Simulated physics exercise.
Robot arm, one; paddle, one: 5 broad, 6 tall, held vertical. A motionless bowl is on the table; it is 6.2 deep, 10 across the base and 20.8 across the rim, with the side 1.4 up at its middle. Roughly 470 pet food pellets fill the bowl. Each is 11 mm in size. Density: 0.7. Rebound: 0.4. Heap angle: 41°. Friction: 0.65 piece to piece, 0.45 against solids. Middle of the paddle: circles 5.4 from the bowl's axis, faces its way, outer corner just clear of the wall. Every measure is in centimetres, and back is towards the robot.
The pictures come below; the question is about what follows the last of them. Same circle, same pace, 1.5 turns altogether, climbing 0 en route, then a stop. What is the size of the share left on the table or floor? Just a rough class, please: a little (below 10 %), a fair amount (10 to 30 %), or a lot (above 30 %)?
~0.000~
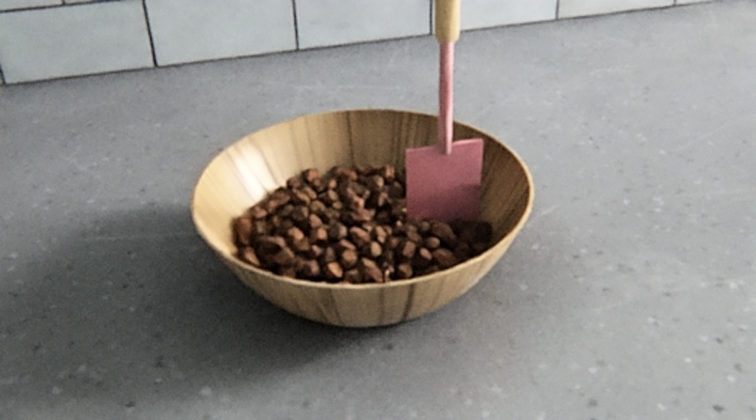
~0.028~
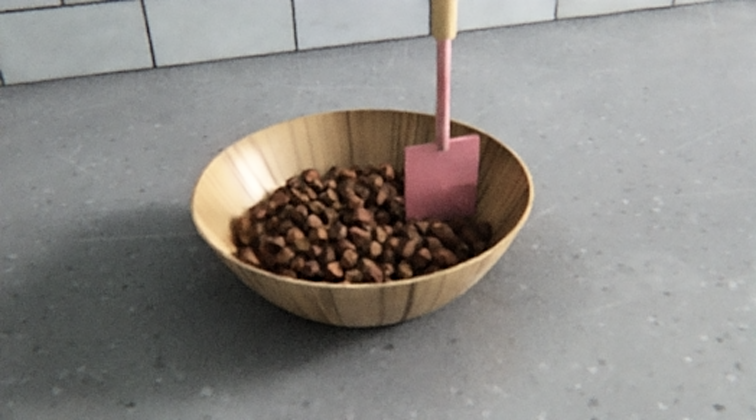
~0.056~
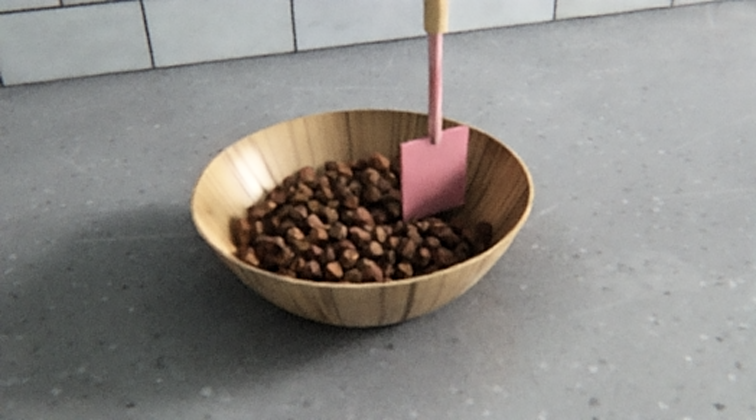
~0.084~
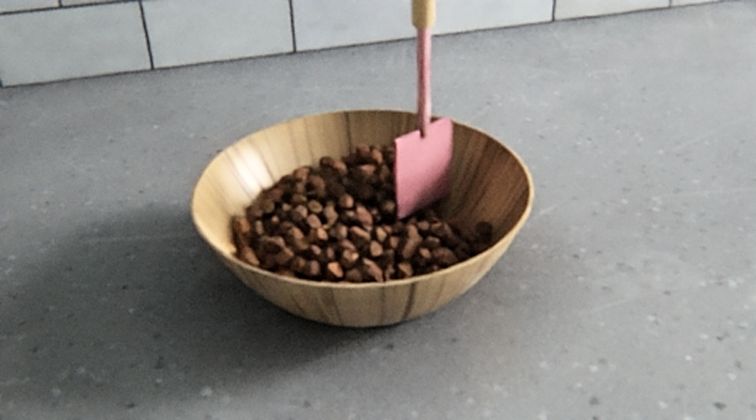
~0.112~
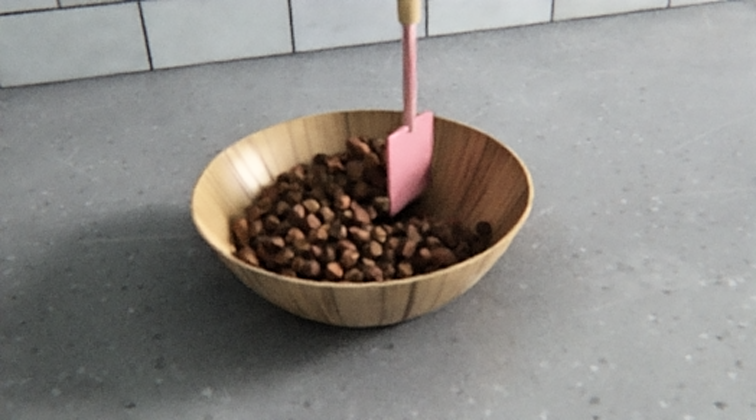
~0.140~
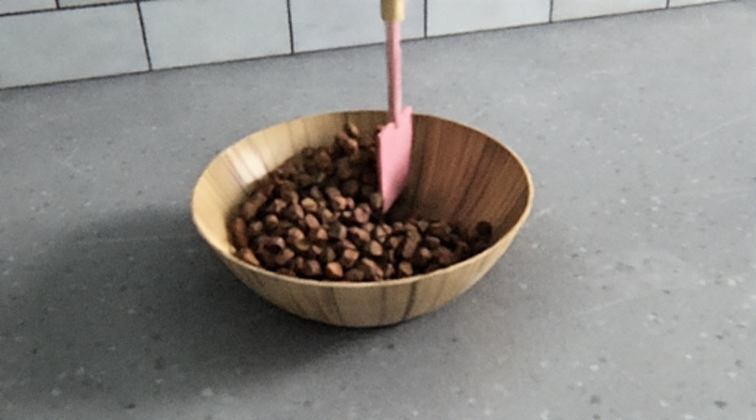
A fair amount.
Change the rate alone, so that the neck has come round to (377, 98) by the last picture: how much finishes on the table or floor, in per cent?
It comes to around 30 percent.
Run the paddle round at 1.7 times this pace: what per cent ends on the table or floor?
Roughly 45 per cent.
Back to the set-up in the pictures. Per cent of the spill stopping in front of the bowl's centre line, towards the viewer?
Result: Roughly 70 %.
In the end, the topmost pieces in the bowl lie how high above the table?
The peak stands near 7.0 centimetres up.
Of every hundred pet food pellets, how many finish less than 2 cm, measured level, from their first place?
Roughly 10 percent.
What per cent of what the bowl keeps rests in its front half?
Close to 65 in a hundred.
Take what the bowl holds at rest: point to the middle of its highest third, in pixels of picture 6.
It is centred around (297, 262).
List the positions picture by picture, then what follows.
The first frame shows paddle neck at (445, 123), 0° round; upper third of the load around (349, 229), from x 245 to 485, top at y 170; 474 in the bowl.
The second frame shows paddle neck at (443, 120), 4° round; upper third of the load around (349, 229), from x 245 to 485, top at y 170.
The third frame shows paddle neck at (435, 114), 16° round; upper third of the load around (349, 219), from x 245 to 485, top at y 160.
The fourth frame shows paddle neck at (423, 108), 28° round; upper third of the load around (348, 214), from x 240 to 485, top at y 150.
The fifth frame shows paddle neck at (409, 103), 40° round; upper third of the load around (345, 208), from x 240 to 485, top at y 135.
The sixth frame shows paddle neck at (394, 100), 52° round; upper third of the load around (336, 204), from x 240 to 485, top at y 130; 474 in the bowl.
After 0.58 s, 244° round, highest piece 9 above the table; 430 in the bowl, 28 on the table or floor, 16 in flight or on the tool.
After 1.03 s, 75° round, highest piece 9 above the table; 397 in the bowl, 70 on the table or floor, 7 in flight or on the tool.
After 1.45 s, 180° round, highest piece 7 above the table; 373 in the bowl, 101 on the table or floor.
After 2.15 s, 180° round, highest piece 7 above the table; 373 in the bowl, 101 on the table or floor.
At rest, 373 in the bowl, 101 on the table or floor. That is 21 % on the table or floor.
